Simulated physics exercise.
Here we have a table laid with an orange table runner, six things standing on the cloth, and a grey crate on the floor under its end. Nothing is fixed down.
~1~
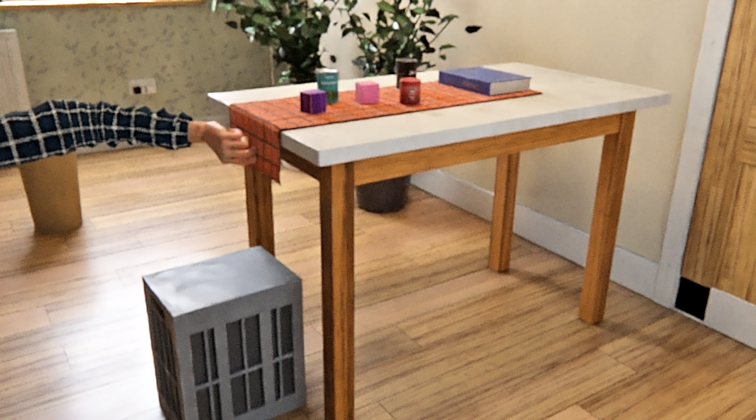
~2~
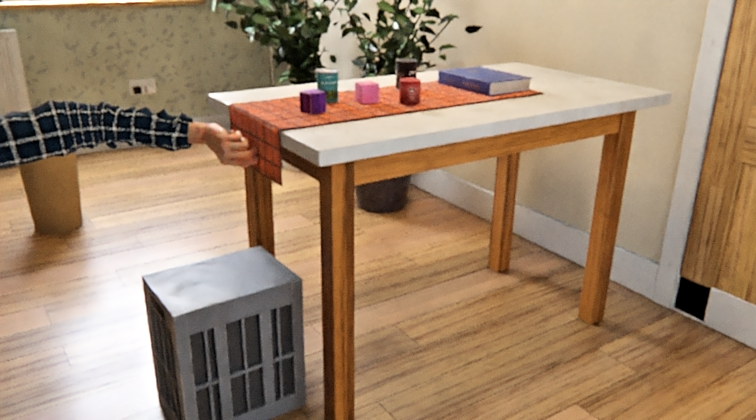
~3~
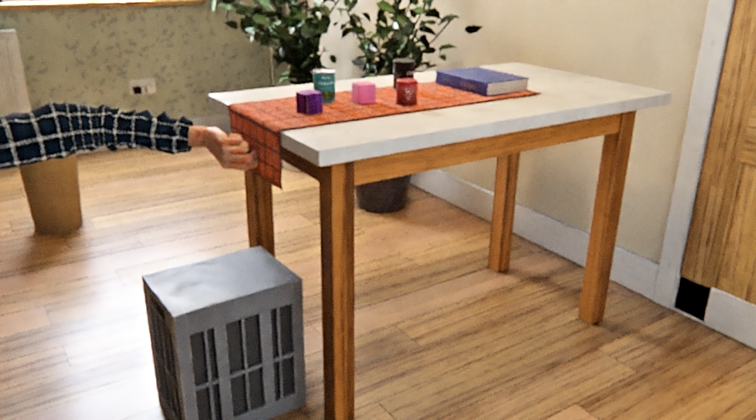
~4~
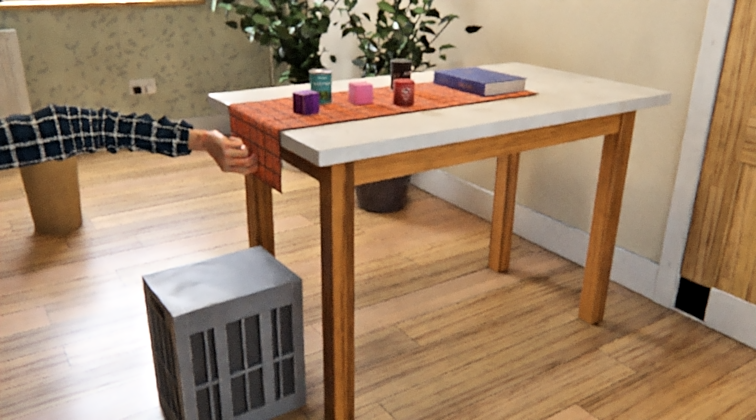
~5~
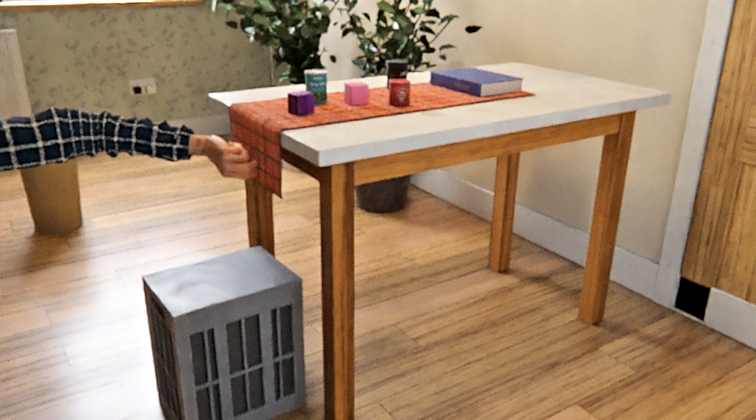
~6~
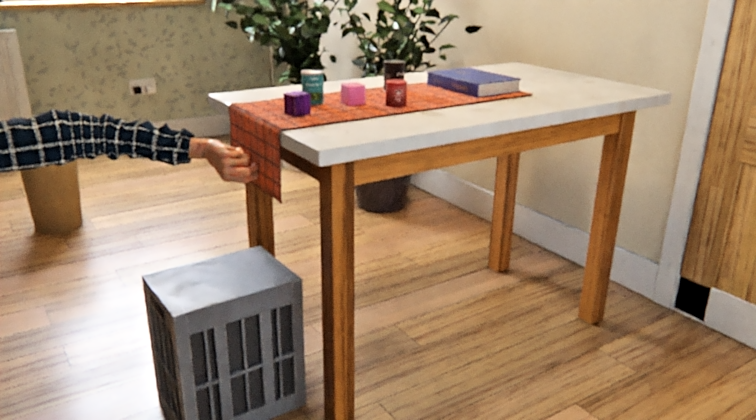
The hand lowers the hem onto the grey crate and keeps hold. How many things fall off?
The answer is two.
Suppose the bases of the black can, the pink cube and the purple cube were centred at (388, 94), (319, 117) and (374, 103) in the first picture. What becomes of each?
The black can keeps its place on top, the pink cube comes down, the purple cube stays on.
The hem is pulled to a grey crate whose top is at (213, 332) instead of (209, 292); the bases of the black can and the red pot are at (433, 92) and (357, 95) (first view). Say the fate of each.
The black can does not fall; the red pot falls.
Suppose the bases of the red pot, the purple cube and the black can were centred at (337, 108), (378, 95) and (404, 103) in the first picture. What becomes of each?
The red pot goes over, the purple cube remains up, the black can holds on.
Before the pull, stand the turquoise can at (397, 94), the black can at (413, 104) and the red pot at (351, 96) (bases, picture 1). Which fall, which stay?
The turquoise can holds on, the black can remains up, the red pot remains up.
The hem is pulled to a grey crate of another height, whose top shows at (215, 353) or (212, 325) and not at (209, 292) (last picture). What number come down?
The count: 4 and 3.
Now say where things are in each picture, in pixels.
The first frame shows hem (282, 186); purple cube (313, 91); turquoise can (328, 70); pink cube (367, 82); red pot (411, 80); black can (407, 60); top of the crate (209, 292).
The second frame shows hem (283, 187); purple cube (312, 91).
The third frame shows hem (283, 190); turquoise can (324, 70).
The fourth frame shows hem (283, 194); pink cube (361, 83); top of the crate (209, 292).
The fifth frame shows hem (283, 199); red pot (400, 81).
The sixth frame shows hem (282, 203); purple cube (297, 93); turquoise can (312, 71); pink cube (353, 84); red pot (397, 81); black can (394, 61).
Early on, hem near (257, 221); purple cube gone.
Midway, hem on the crate; purple cube and turquoise can gone.
Finally, hem on the crate; purple cube and turquoise can gone. Over the edge go two.
